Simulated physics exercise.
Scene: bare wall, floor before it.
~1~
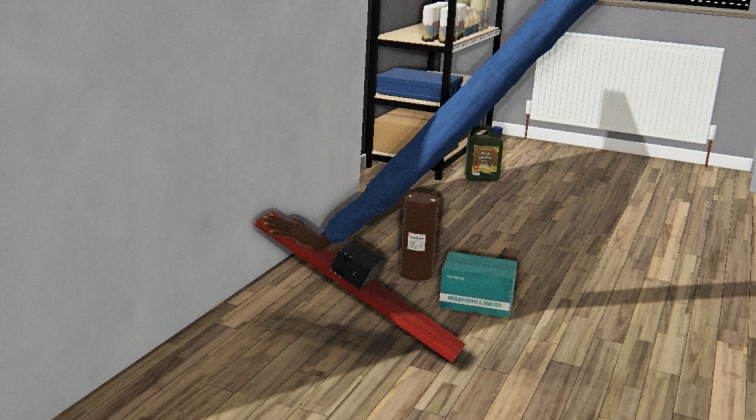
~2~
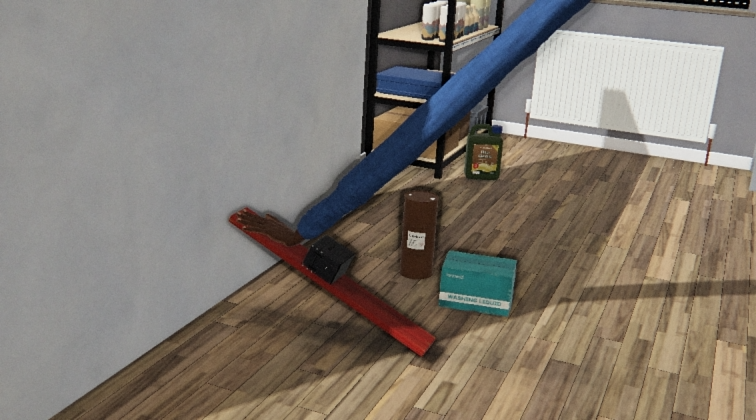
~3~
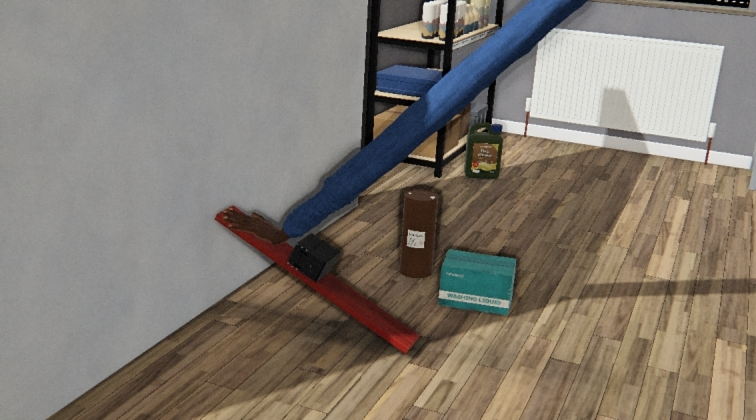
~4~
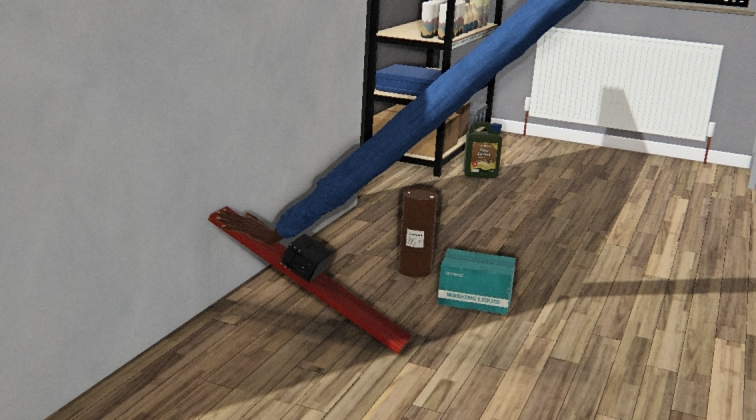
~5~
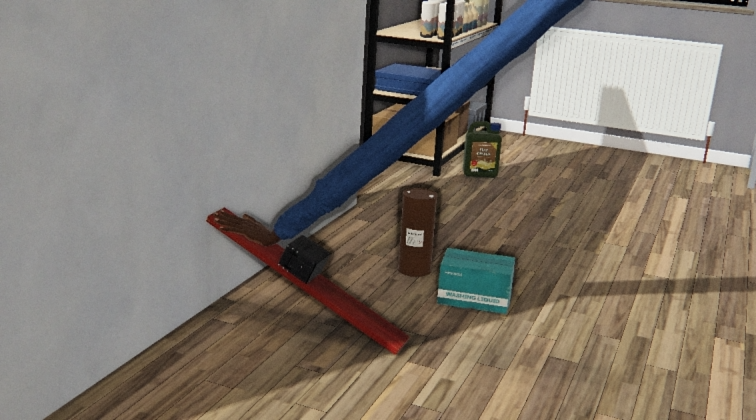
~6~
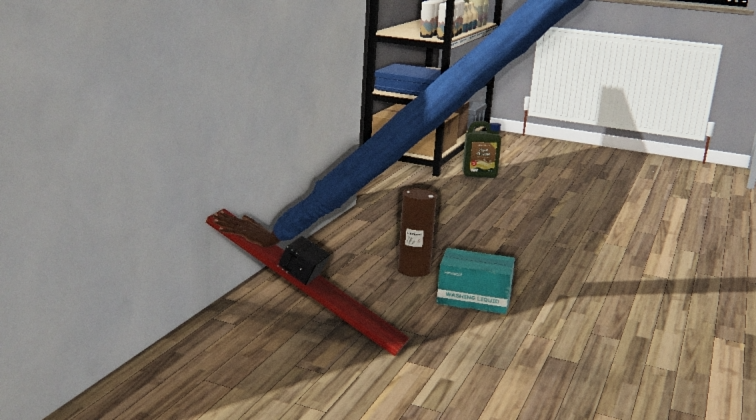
In this clip, a blue-sleeved arm with a brown glove moves a red plank leftward across a wood-patterned floor to lean on a bare wall, then keeps holding it there, nearly still, while a turquoise box sits nearby.
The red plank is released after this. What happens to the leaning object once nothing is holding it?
It sinks.
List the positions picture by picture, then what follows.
In the first picture, on its way; red plank (359, 284); turquoise box (478, 284).
In the second picture, on its way; red plank (331, 279); turquoise box (478, 283).
In the third picture, on its way; red plank (316, 277); turquoise box (478, 282).
In the fourth picture, on its way; red plank (309, 277); turquoise box (477, 281).
In the fifth picture, leant on the wall, still held; red plank (307, 278); turquoise box (476, 280).
In the sixth picture, leant on the wall, still held; red plank (306, 279); turquoise box (476, 281).
Then, 0.40 s on from there, red plank leaning 23° more than when let go near (318, 301).
Then, 0.70 s on from there, red plank leaning 20° more than when let go near (321, 320).
In the end, moved from the start, red plank; the other 2 unmoved. At the end, from the last picture's camera, red plank near (324, 327). The plank gives way.
